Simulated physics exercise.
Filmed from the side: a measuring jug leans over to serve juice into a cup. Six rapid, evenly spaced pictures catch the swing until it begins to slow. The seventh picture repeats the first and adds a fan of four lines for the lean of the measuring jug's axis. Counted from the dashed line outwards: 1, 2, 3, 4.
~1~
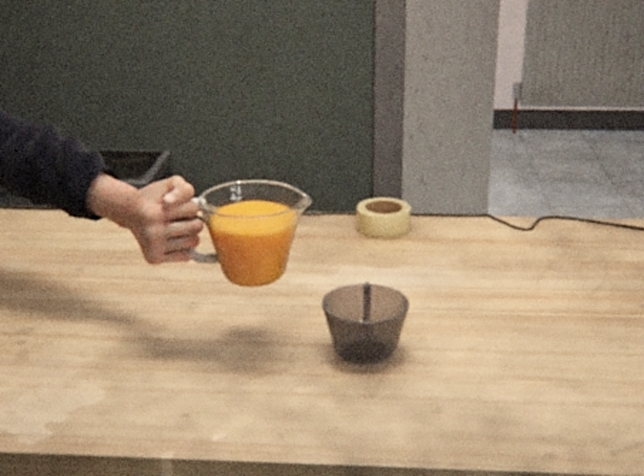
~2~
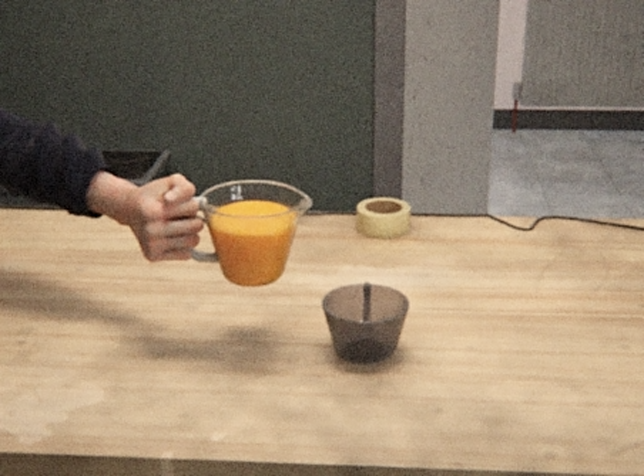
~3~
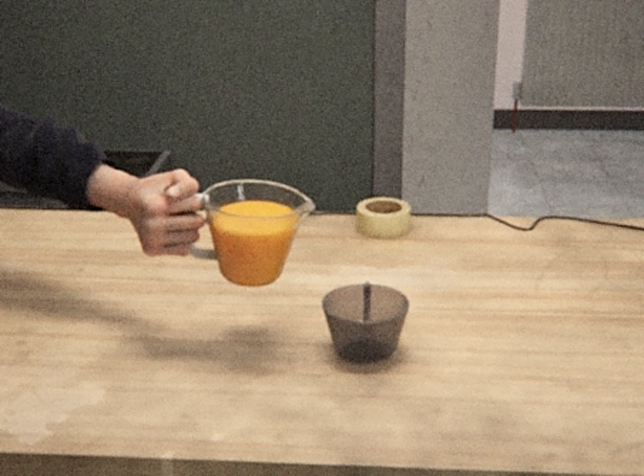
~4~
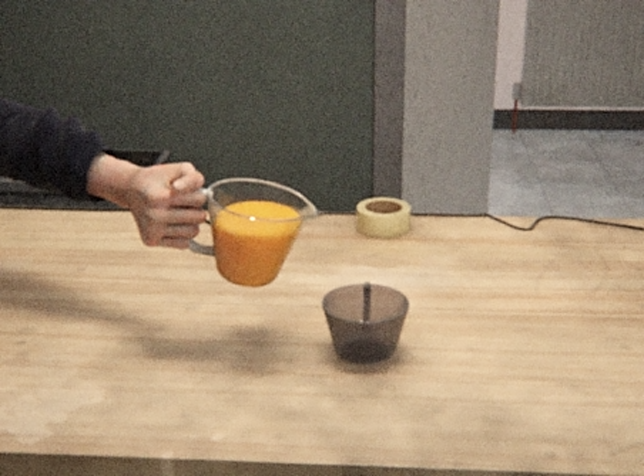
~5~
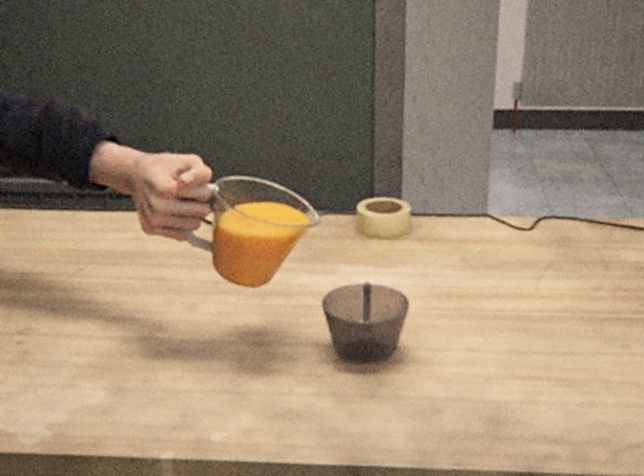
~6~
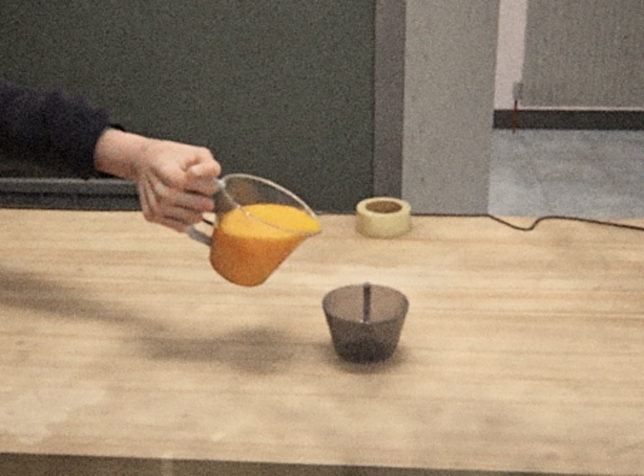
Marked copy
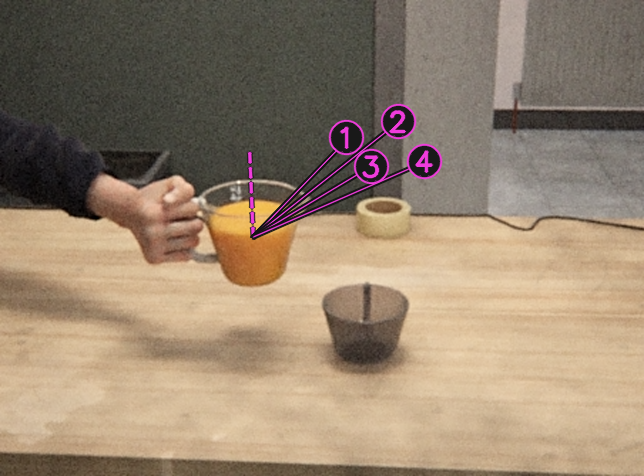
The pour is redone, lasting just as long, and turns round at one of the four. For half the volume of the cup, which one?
Mark 2 does it best.
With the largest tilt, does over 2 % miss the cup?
Yes, it does.
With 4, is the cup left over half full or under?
Over.
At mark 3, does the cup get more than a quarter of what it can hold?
Yes.
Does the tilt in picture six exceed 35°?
No, it does not.
On the marked copy, 1 at (336, 151); 2 at (385, 132); 3 at (356, 174); 4 at (408, 168).
For mark 1, the cup ends with about 34 % of what it can hold.
For mark 2, the cup ends with about 49 % of what it can hold.
For mark 3, the cup ends with about 66 % of what it can hold.
For mark 4, the cup ends with about 73 % of what it can hold; 10 % of the juice is spilt.
